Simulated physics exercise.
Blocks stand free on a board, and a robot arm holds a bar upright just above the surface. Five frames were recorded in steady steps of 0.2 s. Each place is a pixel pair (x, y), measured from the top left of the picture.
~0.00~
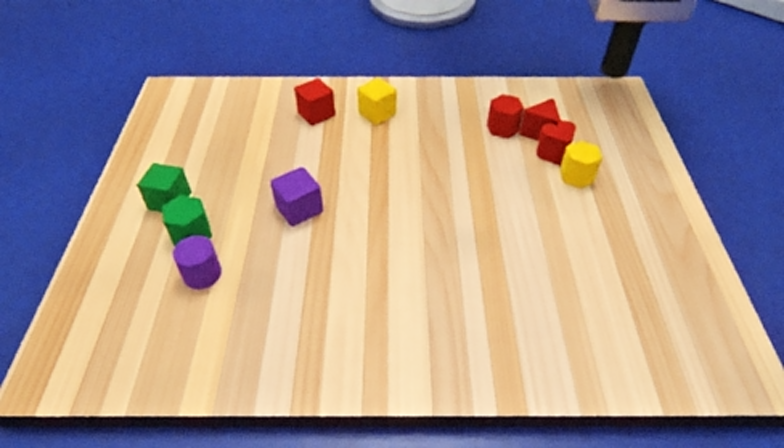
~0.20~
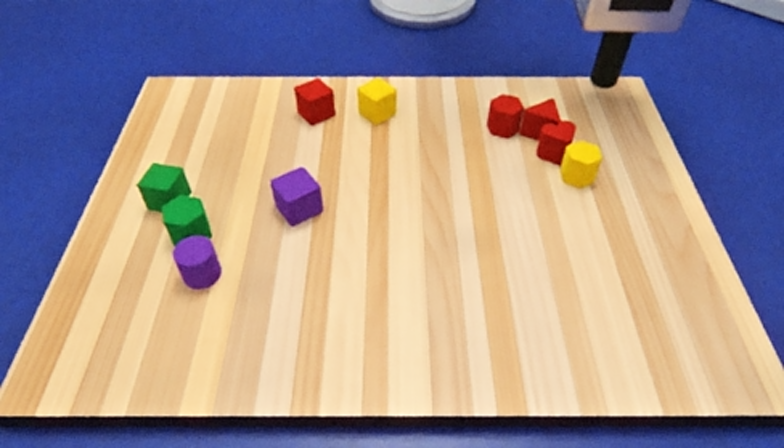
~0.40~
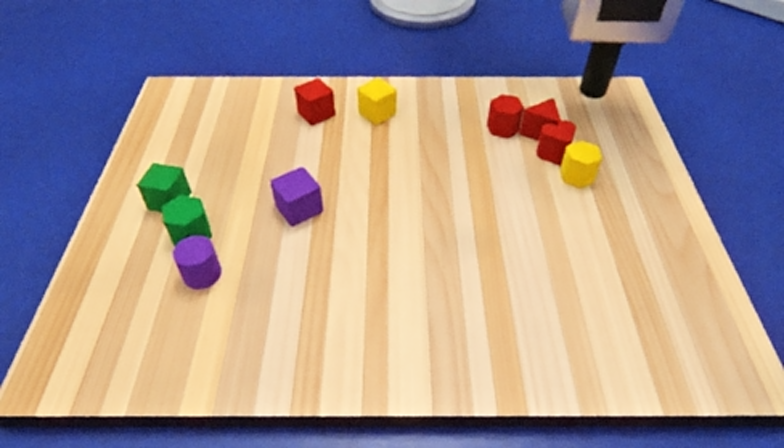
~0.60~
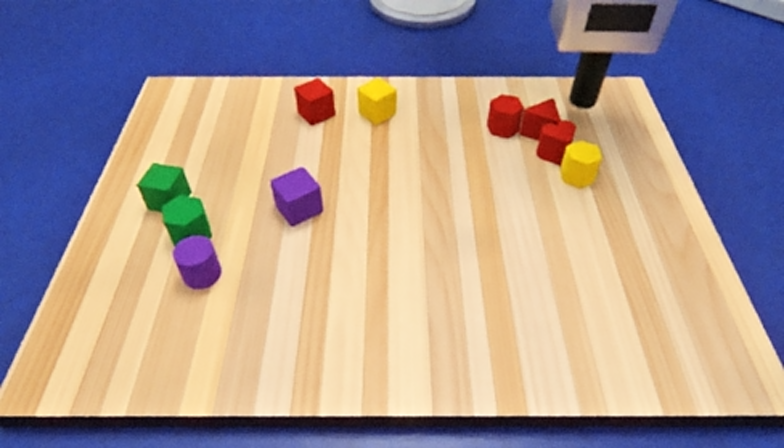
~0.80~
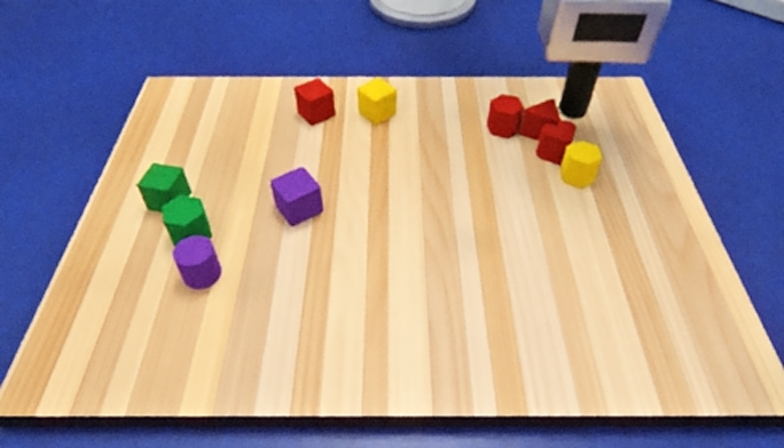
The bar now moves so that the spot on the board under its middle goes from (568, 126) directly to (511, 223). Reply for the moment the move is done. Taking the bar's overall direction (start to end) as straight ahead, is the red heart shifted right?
In short: Yes.
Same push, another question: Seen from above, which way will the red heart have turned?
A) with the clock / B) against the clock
Letter A.
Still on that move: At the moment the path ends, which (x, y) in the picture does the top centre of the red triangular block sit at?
Its top middle is near (533, 119).
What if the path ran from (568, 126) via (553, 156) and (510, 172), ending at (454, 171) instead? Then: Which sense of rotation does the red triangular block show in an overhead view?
It swings round clockwise.
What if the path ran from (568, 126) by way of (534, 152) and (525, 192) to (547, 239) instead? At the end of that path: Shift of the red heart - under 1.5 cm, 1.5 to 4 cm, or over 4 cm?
Offset: Above 4 cm.
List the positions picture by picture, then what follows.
In the first picture, bar tip at (613, 72); block tops, red hexagon at (507, 103); red triangular block at (546, 109); red heart at (561, 130); yellow hexagon at (585, 152).
In the second picture, bar at (603, 82); blocks unchanged.
In the third picture, bar at (592, 92); blocks unchanged.
In the fourth picture, bar at (582, 102); blocks unchanged.
In the fifth picture, bar at (572, 112); red hexagon at (507, 103); red triangular block at (546, 109); red heart at (561, 130); yellow hexagon at (585, 152).
On the path given first. One third of the way, bar at (554, 141); red hexagon at (503, 103), turned 15° clockwise; red triangular block at (533, 119), turned 35° clockwise; red heart at (546, 149).
Two thirds of the way, bar at (535, 173); red hexagon at (503, 103), turned 15° clockwise; red triangular block at (533, 119), turned 35° clockwise; red heart at (521, 178), turned 45° clockwise.
At the end, bar at (514, 209); red hexagon at (503, 103), turned 15° clockwise; red triangular block at (533, 119), turned 35° clockwise; red heart at (494, 212), turned 75° clockwise; yellow hexagon in place.
